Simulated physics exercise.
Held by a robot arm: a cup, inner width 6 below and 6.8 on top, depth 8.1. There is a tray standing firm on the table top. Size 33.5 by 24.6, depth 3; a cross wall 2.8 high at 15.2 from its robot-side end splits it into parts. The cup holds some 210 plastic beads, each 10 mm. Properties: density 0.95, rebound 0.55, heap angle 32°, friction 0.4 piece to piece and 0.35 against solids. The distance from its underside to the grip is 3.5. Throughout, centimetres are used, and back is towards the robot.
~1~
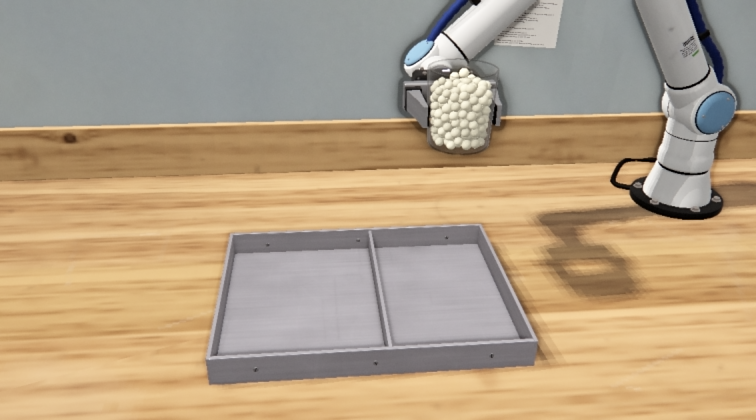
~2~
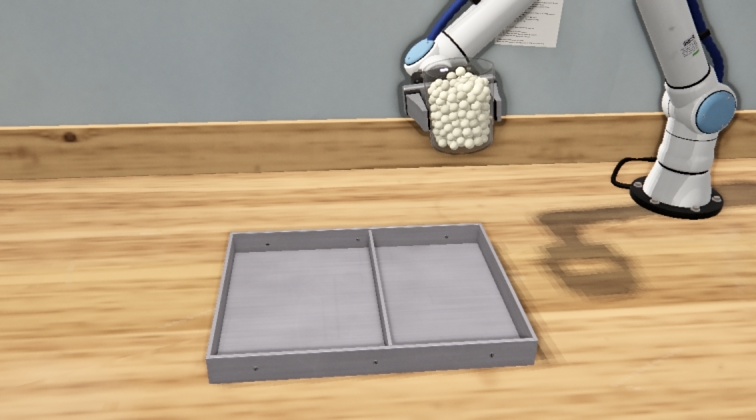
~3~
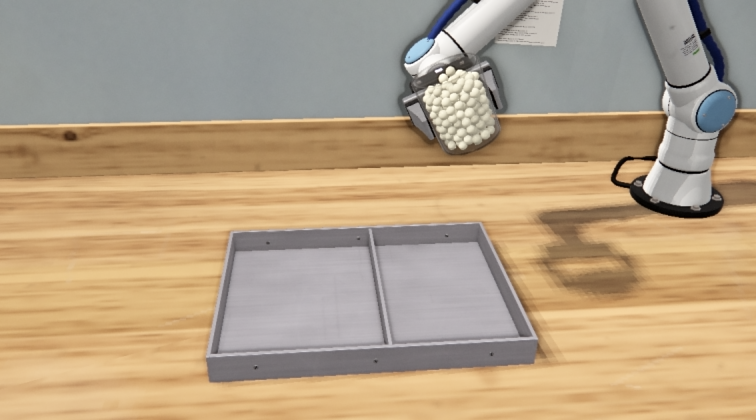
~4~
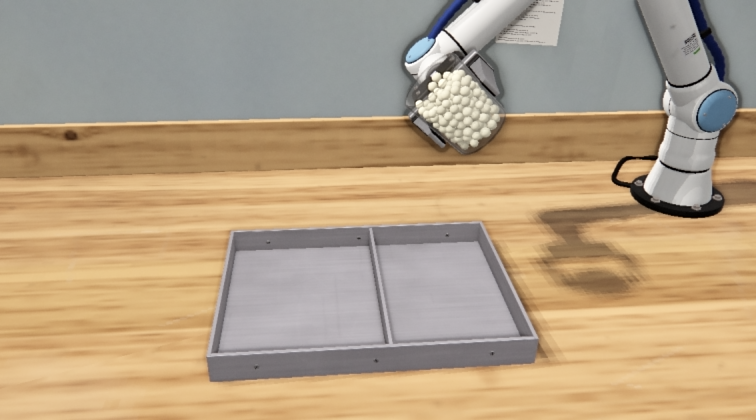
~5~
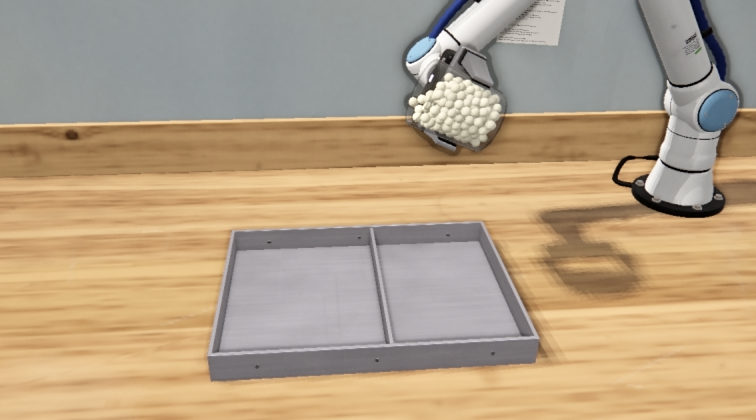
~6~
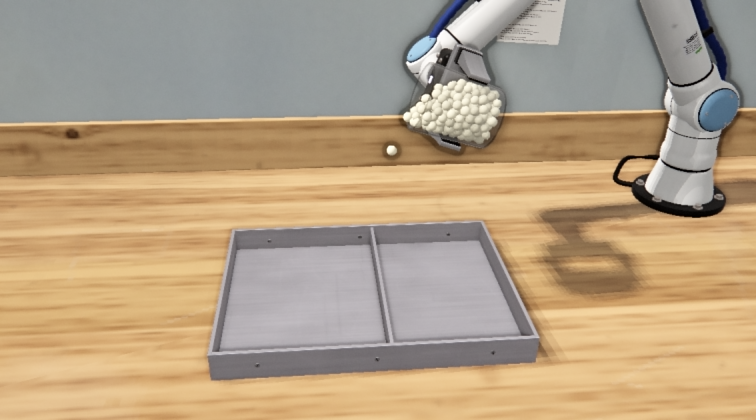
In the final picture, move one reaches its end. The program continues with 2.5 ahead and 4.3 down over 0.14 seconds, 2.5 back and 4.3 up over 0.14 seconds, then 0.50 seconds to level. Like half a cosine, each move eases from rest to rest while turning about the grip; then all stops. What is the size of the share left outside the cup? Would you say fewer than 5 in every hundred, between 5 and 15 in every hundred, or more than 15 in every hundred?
Between 5 and 15 in every hundred.
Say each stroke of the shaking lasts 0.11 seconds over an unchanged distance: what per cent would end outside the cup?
Roughly 10 percent then.
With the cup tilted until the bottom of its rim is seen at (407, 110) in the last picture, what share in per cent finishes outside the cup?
It comes out near 0 percent.
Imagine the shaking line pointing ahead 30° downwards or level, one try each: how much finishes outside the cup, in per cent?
First try some 20 %, second try some 40 %.
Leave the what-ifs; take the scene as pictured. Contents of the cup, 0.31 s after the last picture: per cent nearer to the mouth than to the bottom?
Some 45 per cent.
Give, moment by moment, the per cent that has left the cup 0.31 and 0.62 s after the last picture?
First it's 5 percent, and after that 5 percent.
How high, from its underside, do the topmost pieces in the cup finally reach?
About 8.0 cm.
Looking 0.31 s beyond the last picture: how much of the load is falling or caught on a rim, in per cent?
I'd reckon close to 3 per cent.
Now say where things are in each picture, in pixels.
Cup middle at (460, 108), level; upper third of the load around (463, 93), from x 435 to 490, top at y 75; 211 in the cup, in the first frame.
Cup middle at (460, 107), tilted 7° forward; upper third of the load around (462, 92), from x 430 to 485, top at y 70, in the second frame.
Cup middle at (459, 107), tilted 25° forward; upper third of the load around (460, 93), from x 425 to 490, top at y 70, in the third frame.
Cup middle at (458, 107), tilted 46° forward; upper third of the load around (457, 93), from x 420 to 495, top at y 75, in the fourth frame.
Cup middle at (458, 108), tilted 64° forward; upper third of the load around (459, 96), from x 415 to 495, top at y 80, in the fifth frame.
Cup middle at (458, 108), tilted 71° forward; upper third of the load around (463, 99), from x 390 to 495, top at y 85; 210 in the cup, 1 in flight or on a rim, in the sixth frame.
Then, 0.31 s after the last picture, tilted 70° forward, highest piece 27 above the table; 201 in the cup, 3 in the far-side part, 7 in flight or on a rim.
Then, 0.62 s after the last picture, tilted 16° forward, highest piece 28 above the table; 196 in the cup, 10 in the far-side part, 4 in the robot-side part, 1 in flight or on a rim.
Then, 0.98 s after the last picture, level, highest piece 29 above the table; 196 in the cup, 10 in the far-side part, 5 in the robot-side part.
Then, 2.03 s after the last picture, level, highest piece 29 above the table; 196 in the cup, 11 in the far-side part, 4 in the robot-side part.
Final count, 196 in the cup, 11 in the far-side part, 4 in the robot-side part. That is 7 % outside the cup.
